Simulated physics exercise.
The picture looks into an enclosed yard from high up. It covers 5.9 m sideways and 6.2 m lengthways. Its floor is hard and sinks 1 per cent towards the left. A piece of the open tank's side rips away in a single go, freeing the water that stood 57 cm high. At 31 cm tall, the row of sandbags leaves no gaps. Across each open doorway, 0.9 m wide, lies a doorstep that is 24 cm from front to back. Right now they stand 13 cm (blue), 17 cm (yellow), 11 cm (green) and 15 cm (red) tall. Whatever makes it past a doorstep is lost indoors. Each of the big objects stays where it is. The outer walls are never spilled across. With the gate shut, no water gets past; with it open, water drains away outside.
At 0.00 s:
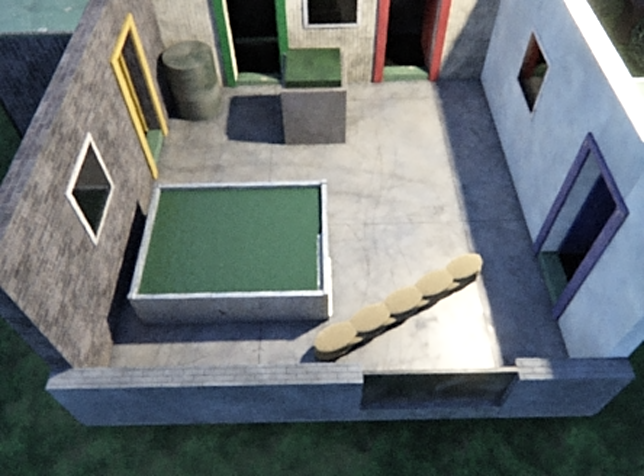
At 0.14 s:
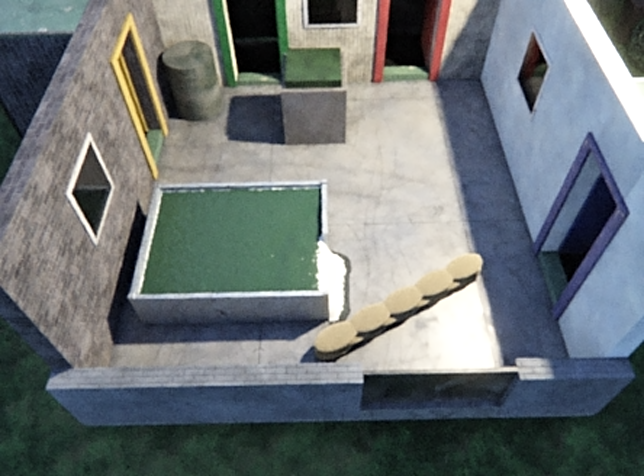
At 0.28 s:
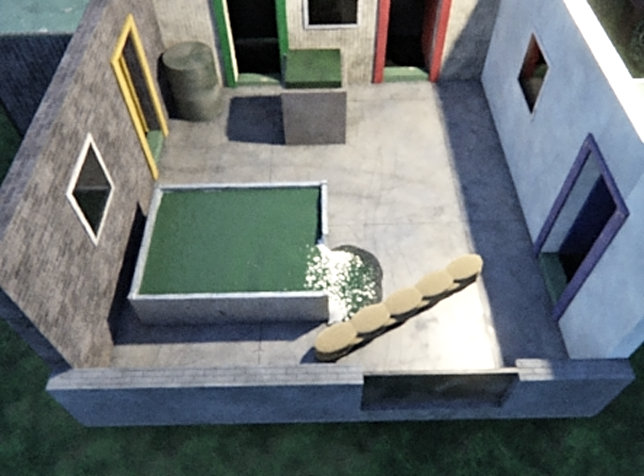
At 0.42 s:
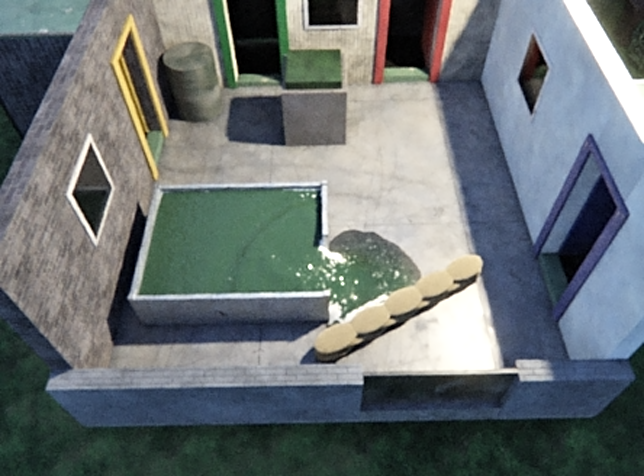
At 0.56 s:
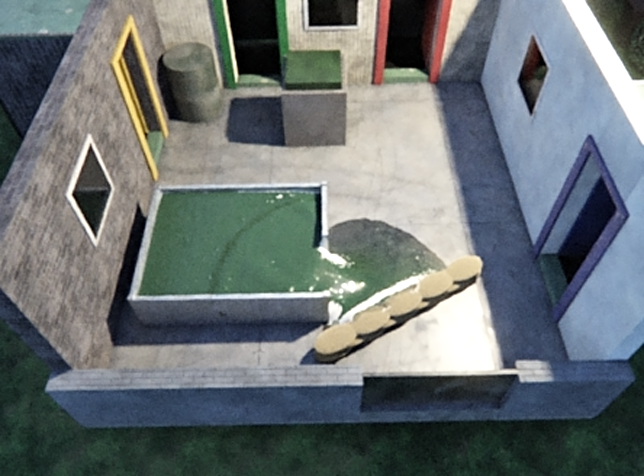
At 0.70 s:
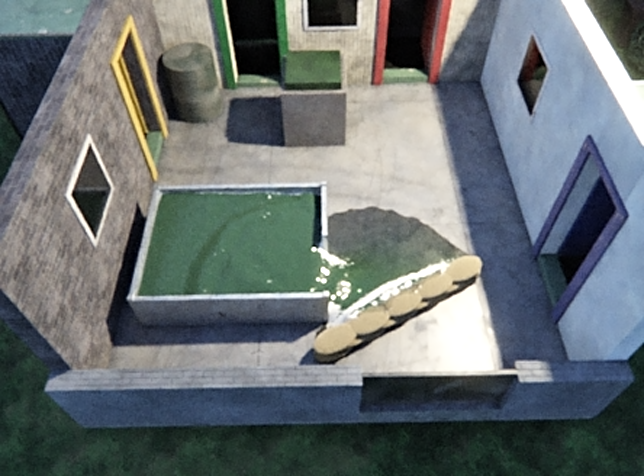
In a walled yard seen from above, green water burst through the right side of an open tank, splashed white onto the pale floor, and spread in a dark patch along the slanting row of sandbags.
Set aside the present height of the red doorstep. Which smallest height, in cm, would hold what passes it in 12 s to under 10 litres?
It would have to be roughly 16 cm high.
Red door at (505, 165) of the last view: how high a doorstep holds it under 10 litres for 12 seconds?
Close to 16 cm at the least.
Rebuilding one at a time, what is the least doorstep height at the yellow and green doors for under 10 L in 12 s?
About 8.5 cm at yellow and 10.5 cm at green.
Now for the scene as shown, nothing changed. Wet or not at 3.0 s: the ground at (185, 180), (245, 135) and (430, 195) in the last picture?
Status: Clear / clear / submerged.
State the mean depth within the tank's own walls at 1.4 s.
Some 44 cm.
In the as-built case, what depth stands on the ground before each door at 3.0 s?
Blue door 6 cm, yellow door 0 cm, green door 0 cm, red door 3 cm.
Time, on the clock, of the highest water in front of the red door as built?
That happens close to 4.0 s on the clock.
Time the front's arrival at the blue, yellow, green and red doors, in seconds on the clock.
Blue at 2.0 seconds, yellow at 6.0 seconds, green at 4.0 seconds, red at 3.0 seconds.
After 1.4 s water covers 15 % of the floor, deepest (44 cm) near (371, 316); it has not reached the red door.
After 3.0 s water covers 50 % of the floor, deepest (34 cm) near (465, 83); it has not reached the red door.
After 12.0 s water covers 95 % of the floor, deepest (14 cm) near (176, 91); 8 cm at the red door, 16 litres in over its 15 cm doorstep.
At the red door as built, the water arrived by 3.1 s and peaked near 18 cm at 4.2 s.
Run again over the same 12 s with other heights there, 32 litres in over 13 cm, 2 litres over 20.5 cm. The limit of 10 litres is kept from about 16 cm up.
